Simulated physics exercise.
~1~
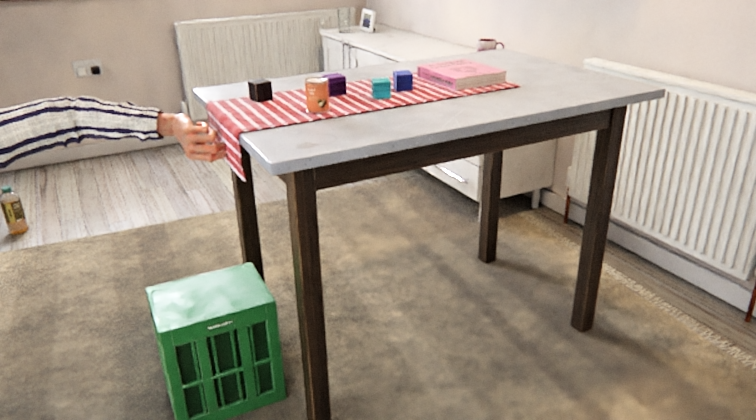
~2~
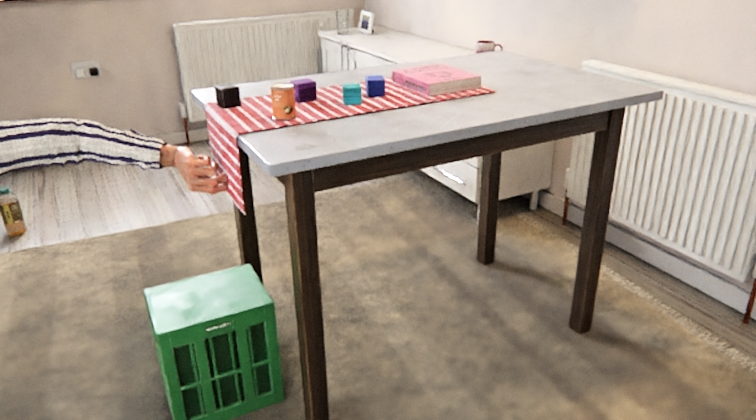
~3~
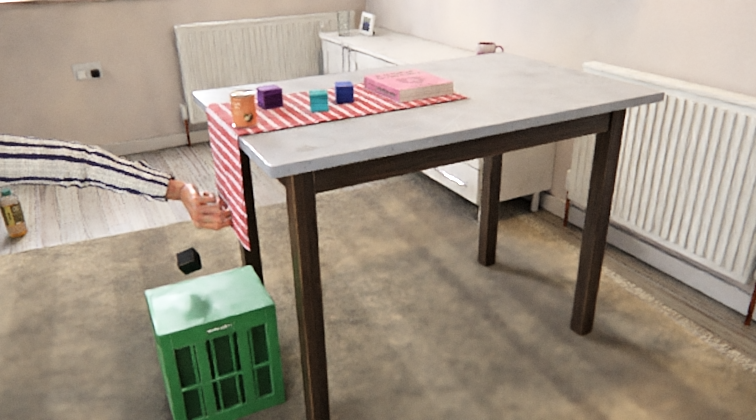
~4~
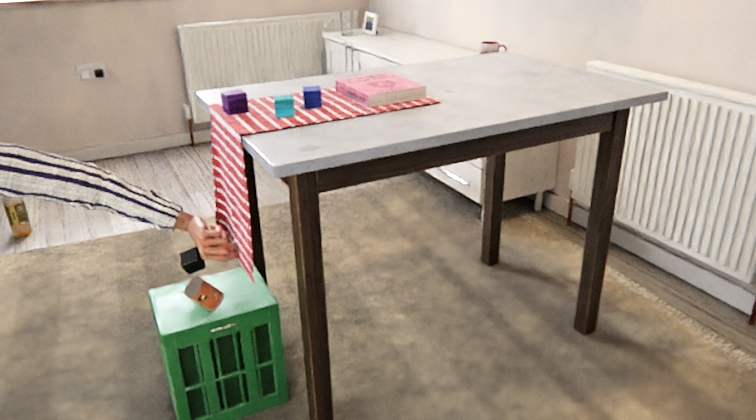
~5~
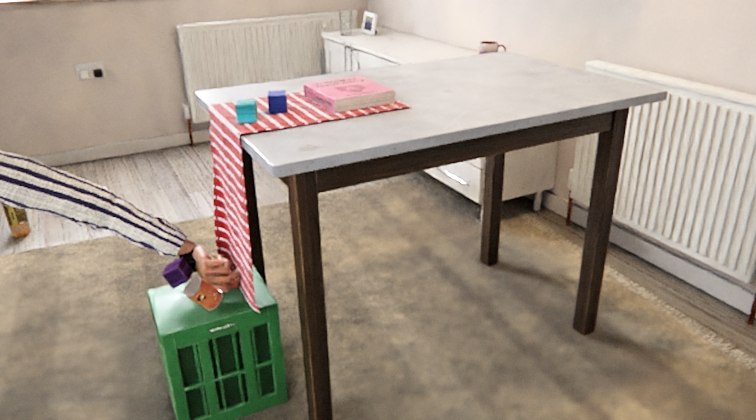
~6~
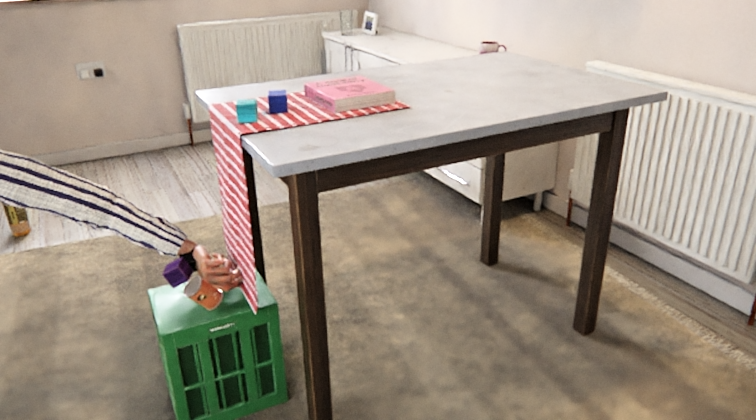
In a living room, a hand pulls a striped cloth down, dropping three objects off a table.
